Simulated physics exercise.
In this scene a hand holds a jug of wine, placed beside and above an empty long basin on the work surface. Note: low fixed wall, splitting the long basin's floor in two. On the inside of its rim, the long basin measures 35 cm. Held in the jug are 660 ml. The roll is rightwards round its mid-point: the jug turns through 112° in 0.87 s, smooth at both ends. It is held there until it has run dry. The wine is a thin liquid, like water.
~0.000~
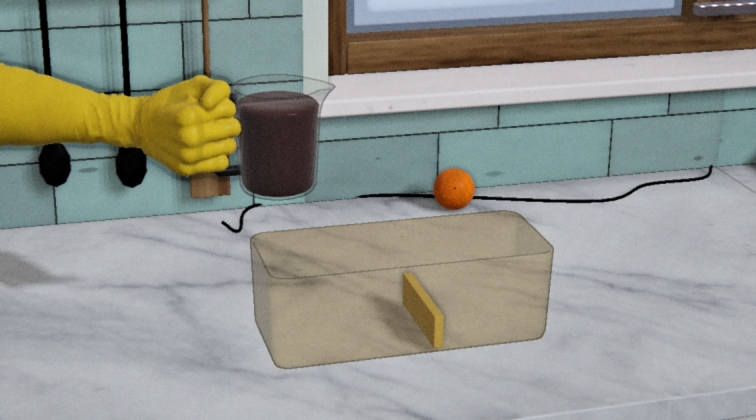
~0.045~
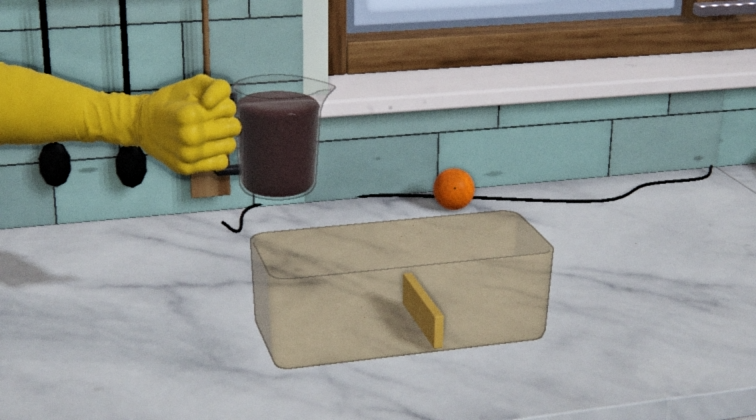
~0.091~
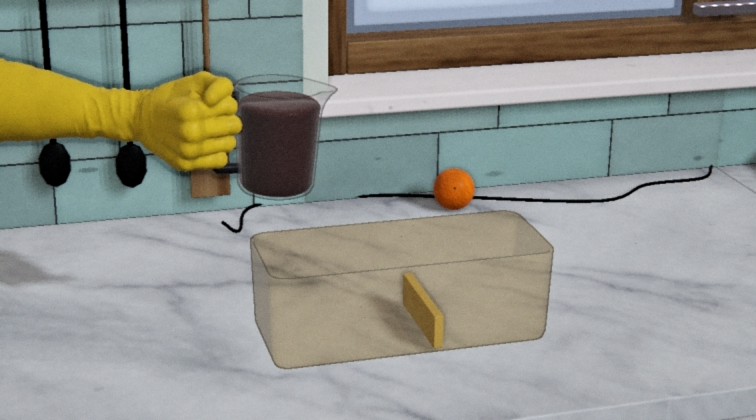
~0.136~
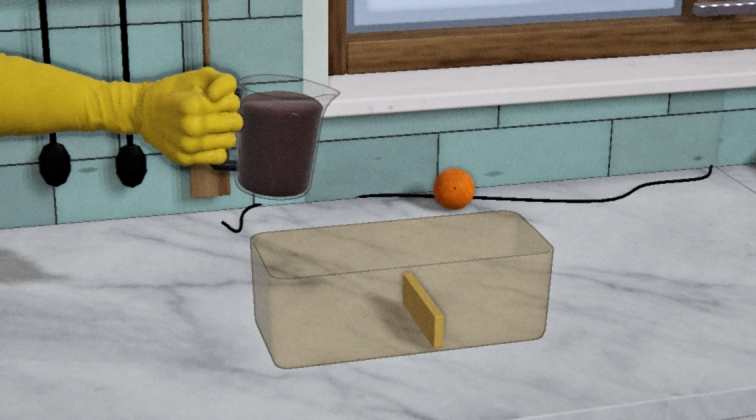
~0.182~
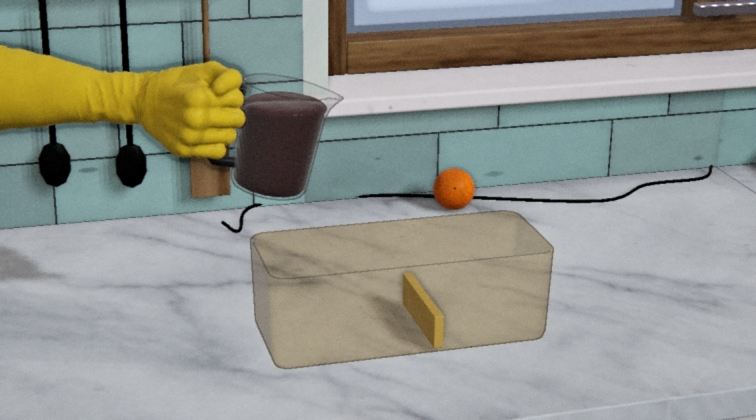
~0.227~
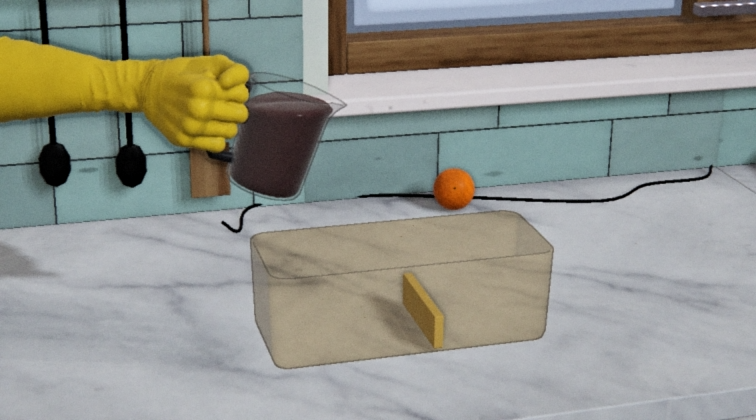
In the video, a yellow-gloved hand holds a clear jug of dark liquid above a long, see-through basin with a low yellow divider inside, then gradually tilts the jug to the right while the liquid stays inside.
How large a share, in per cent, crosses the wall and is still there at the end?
A share of about 5 per cent.
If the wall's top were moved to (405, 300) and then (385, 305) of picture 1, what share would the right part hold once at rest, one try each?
In turn about 20 and 55 per cent.
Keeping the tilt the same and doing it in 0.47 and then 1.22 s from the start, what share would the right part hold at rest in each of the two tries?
In order, 5 and 5 per cent.
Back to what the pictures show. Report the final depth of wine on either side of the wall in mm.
Left 22 mm, right 2 mm.
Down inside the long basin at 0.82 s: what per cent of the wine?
Near 64 in a hundred.
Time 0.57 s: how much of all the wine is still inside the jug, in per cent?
Roughly 70 per cent.
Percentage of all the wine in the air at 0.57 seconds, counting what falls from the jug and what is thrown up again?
Around 22 in a hundred.
Then, 0.57 s in, the tilt is 82° and 70 per cent is still to pour, 8 is left of the wall and 0 right of it.
Then, 0.82 s in, the tilt is 111° and 15 per cent is still to pour, 64 is left of the wall and 0 right of it.
Then, 1.08 s in, the tilt is 112° and 0 per cent is still to pour, 91 is left of the wall and 5 right of it.
Then, 1.37 s in, the tilt is 112° and 0 per cent is still to pour, 92 is left of the wall and 5 right of it.
Finally, 92 per cent lies left of the wall, 5 right of it and 3 outside.
